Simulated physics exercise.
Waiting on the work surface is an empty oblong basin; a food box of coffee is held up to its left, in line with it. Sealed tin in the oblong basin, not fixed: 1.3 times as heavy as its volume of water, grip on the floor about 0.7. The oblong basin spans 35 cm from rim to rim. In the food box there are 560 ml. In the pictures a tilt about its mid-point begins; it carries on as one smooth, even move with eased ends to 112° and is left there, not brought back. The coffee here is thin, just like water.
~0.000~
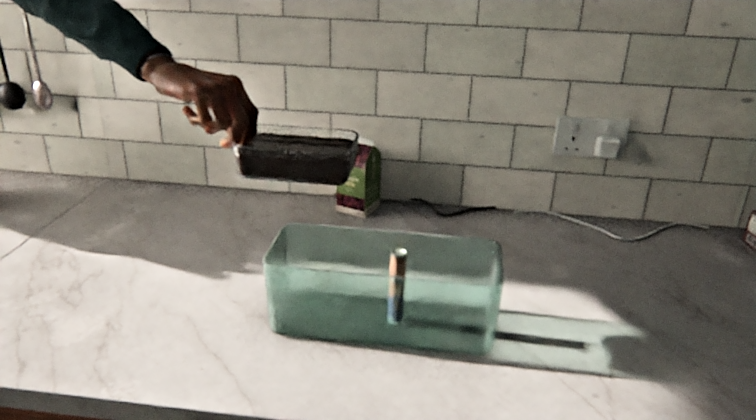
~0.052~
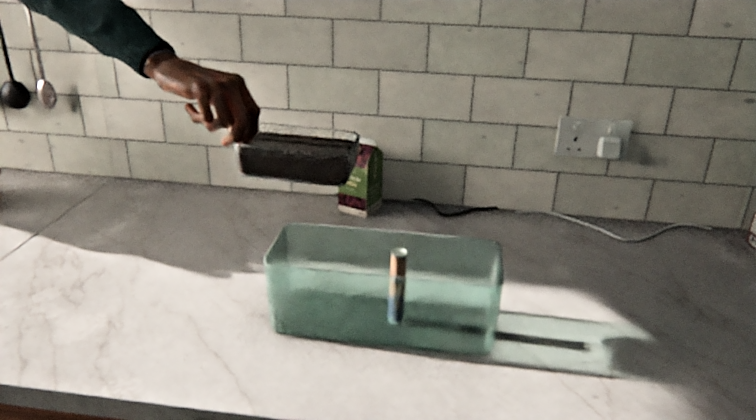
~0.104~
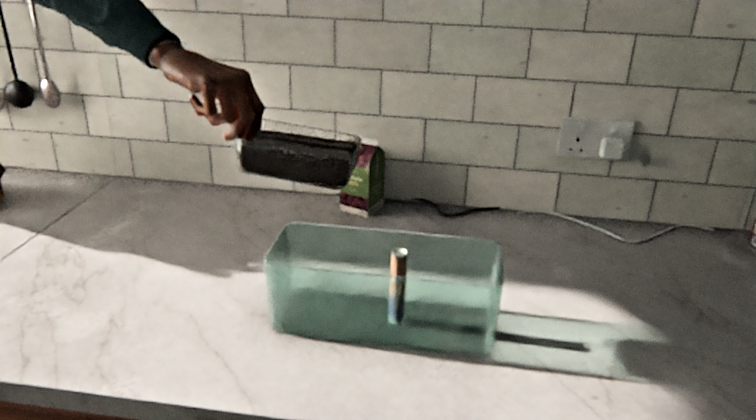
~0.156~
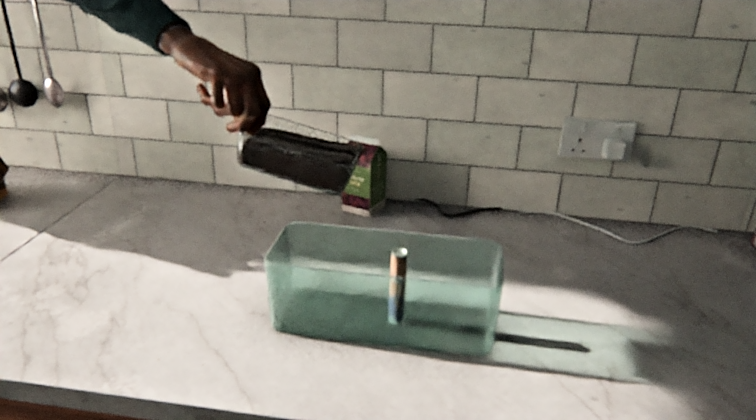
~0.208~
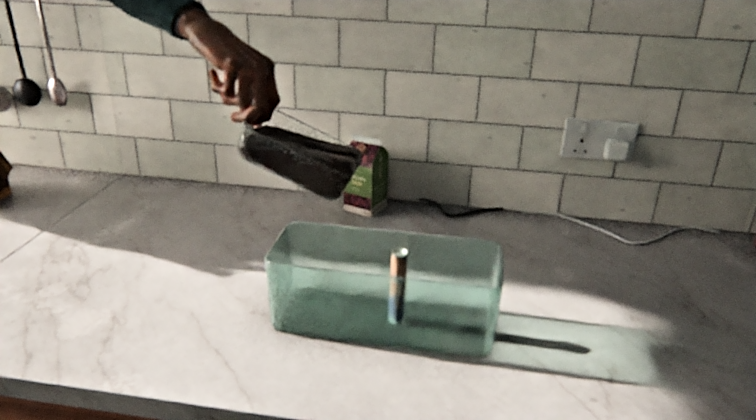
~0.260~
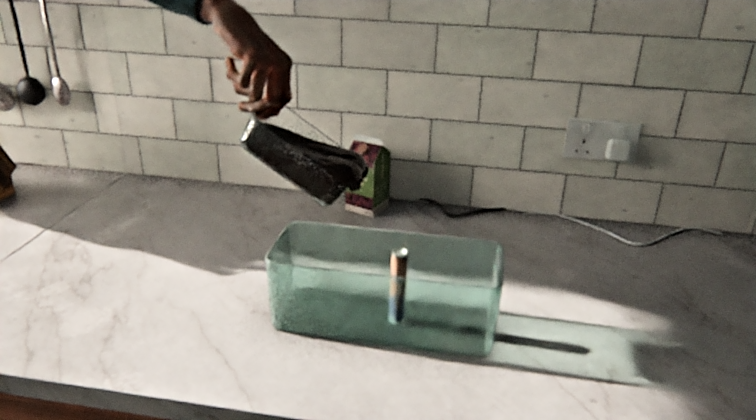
The clip shows a hand holding a clear box of dark coffee above and behind a green translucent basin on a marble-look worktop, slowly at first, then more steeply tilting its right end down until some coffee passes over the rim.
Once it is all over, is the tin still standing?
No.
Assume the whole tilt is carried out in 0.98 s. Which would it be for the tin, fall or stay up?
Result: Tin upright.
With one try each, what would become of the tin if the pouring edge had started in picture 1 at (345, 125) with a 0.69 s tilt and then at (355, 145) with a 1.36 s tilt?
Run one: It tumbles. Run two: It does not tip.
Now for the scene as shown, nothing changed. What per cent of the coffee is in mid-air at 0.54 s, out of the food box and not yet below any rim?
Roughly 28 percent.
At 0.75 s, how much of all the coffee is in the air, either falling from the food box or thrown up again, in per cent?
Roughly 1 %.
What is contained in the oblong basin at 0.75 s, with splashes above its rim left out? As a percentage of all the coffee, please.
I'd say roughly 94 in a hundred of it.
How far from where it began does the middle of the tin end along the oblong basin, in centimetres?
The tin's middle ends up about 7.5 cm along the basin.
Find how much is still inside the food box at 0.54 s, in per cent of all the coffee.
Around 3 in a hundred.
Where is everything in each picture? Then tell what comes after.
In the first picture, it leans 0°; its right rim is at (354, 144); the coffee meets the walls at (245, 141) and (353, 149); the oblong basin's rim runs from (274, 243) to (502, 263); the tin's top is at (398, 255).
In the second picture, it leans 2°; its right rim is at (355, 145); the coffee meets the walls at (246, 140) and (354, 150).
In the third picture, it leans 6°; its right rim is at (357, 149); the coffee meets the walls at (248, 137) and (355, 151).
In the fourth picture, it leans 13°; its right rim is at (357, 157); the coffee meets the walls at (249, 136) and (356, 154).
In the fifth picture, it leans 23°; its right rim is at (357, 166); the coffee meets the walls at (251, 132) and (356, 158); 2 per cent is over the edge.
In the sixth picture, it leans 34°; its right rim is at (355, 176); the coffee meets the walls at (253, 130) and (346, 161); 10 per cent is over the edge.
After 0.54 s the tilt is 98° and 3 per cent is still to pour; the tin stands where it began.
After 0.75 s the tilt is 112° and 0 per cent is still to pour; the tin leans 26°.
After 0.96 s the tilt is 112° and 0 per cent is still to pour; the tin lies on its side.
After 1.20 s the tilt is 112° and 0 per cent is still to pour; the tin lies on its side.
In the end the tin lies on its side.
